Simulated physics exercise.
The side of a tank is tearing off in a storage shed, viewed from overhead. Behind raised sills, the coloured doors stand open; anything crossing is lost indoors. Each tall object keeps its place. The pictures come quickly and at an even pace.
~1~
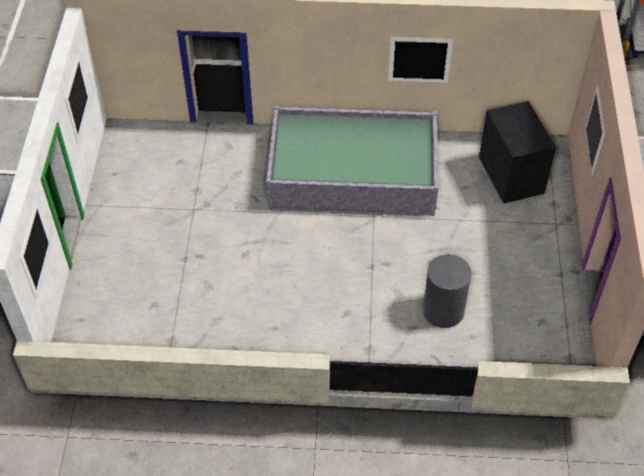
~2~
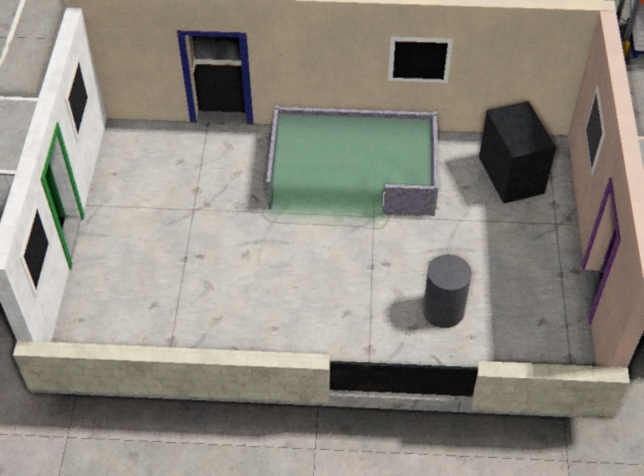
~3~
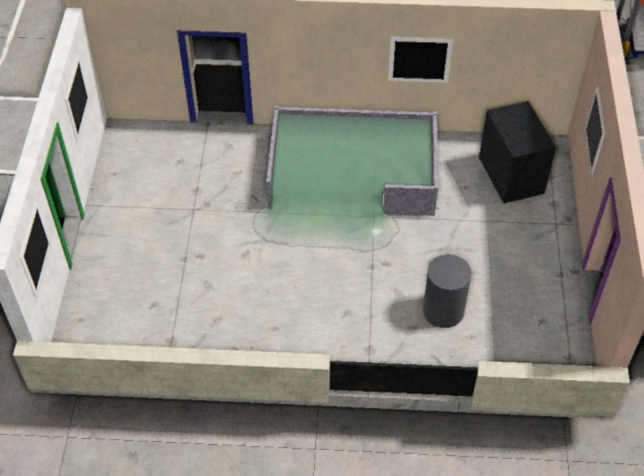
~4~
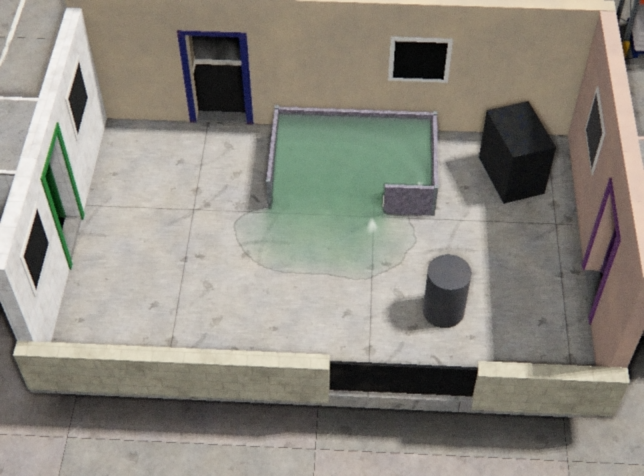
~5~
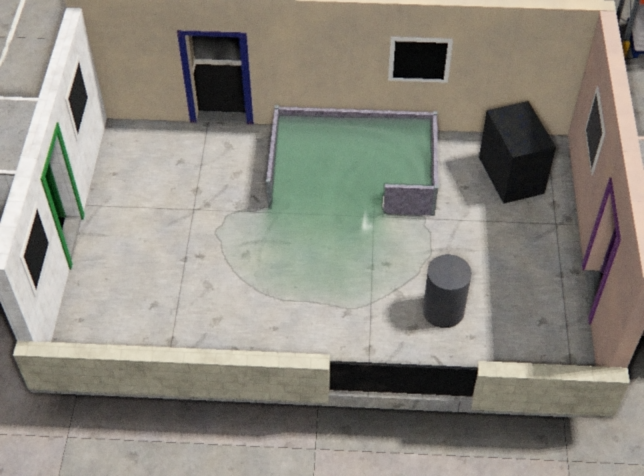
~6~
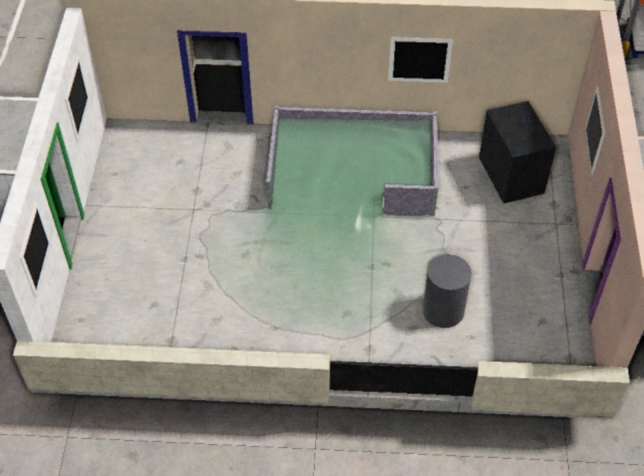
Green water pours from the tank's open front side and spreads across the shed floor.
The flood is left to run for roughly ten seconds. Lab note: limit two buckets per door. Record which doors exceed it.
In order: The green door will not count as flooded, the purple door will count as flooded, the blue door will count as flooded.
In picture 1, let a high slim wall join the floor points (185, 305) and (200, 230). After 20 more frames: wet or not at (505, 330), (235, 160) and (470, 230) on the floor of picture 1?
Reading the points as listed, I get deluged, then left untouched, then left untouched.
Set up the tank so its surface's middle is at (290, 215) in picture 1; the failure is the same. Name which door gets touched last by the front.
Bringing up the rear is the blue-painted one.
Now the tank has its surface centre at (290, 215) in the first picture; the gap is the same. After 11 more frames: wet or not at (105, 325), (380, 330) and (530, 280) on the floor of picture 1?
I'd call them watered, watered and still dry, in the order asked.
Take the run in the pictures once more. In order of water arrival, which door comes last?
Door: The blue door.
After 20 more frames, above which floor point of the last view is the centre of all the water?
Around pixel (298, 282).
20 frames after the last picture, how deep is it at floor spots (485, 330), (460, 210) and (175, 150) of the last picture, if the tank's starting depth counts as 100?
I'd put them at close to 8 per cent, then 0 per cent, then 0 per cent.
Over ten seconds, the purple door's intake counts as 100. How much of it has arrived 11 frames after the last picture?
Near 0 in a hundred.
A moment on, water covers 30 % of the floor; the green door not reached, the purple door not reached, the blue door not reached.
Next, water covers 40 % of the floor; the green door not reached, the purple door not reached, the blue door not reached.
Then, water covers 55 % of the floor; the green door wet at the sill, nothing in, the purple door wet at the sill, nothing in, the blue door not reached.
Later, water covers 85 % of the floor; the green door wet at the sill, nothing in, the purple door over two buckets in, the blue door wet at the sill, nothing in.
In the end, water covers 100 % of the floor; the green door wet at the sill, nothing in, the purple door over two buckets in, the blue door over two buckets in.
